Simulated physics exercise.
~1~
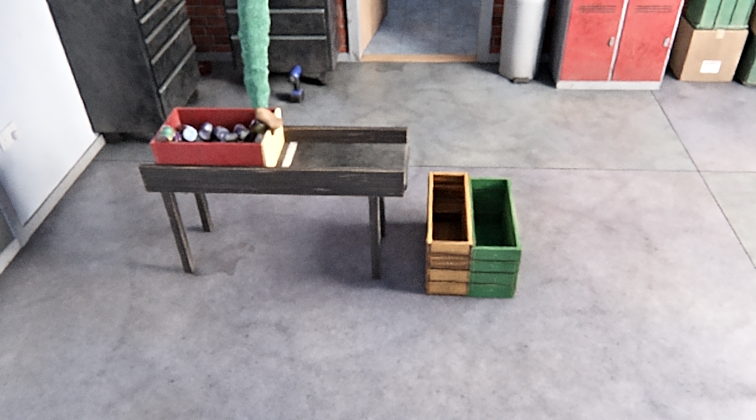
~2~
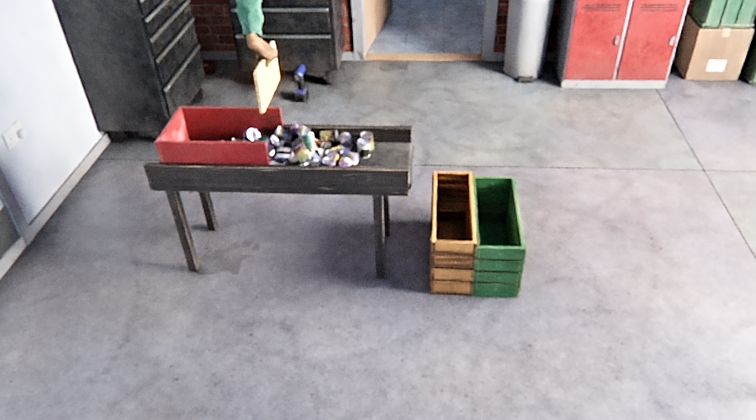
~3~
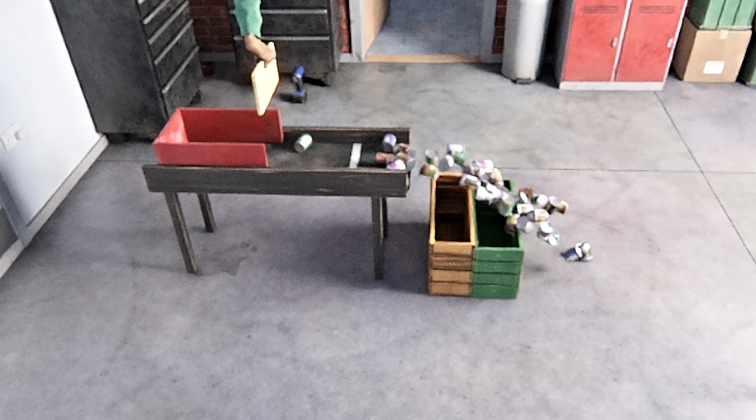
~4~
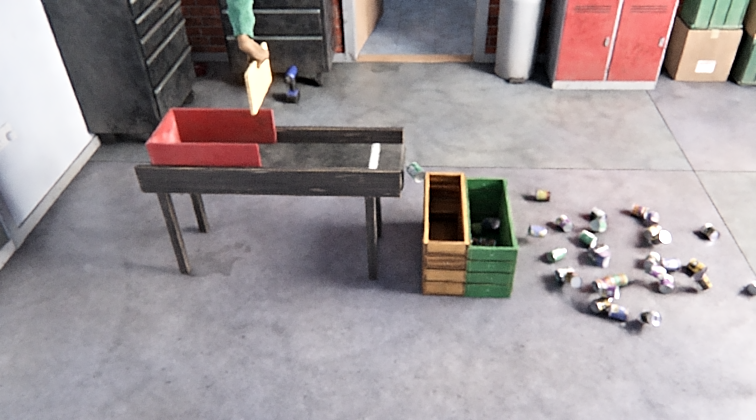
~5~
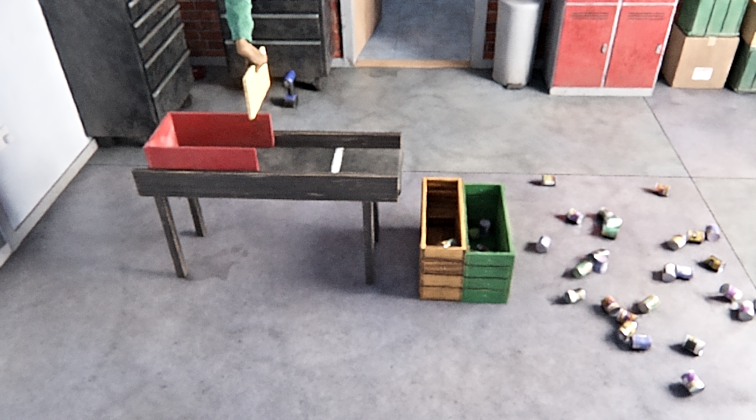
In a garage, a hand lifts a gate and tins fly off a conveyor, mostly overshooting two boxes.
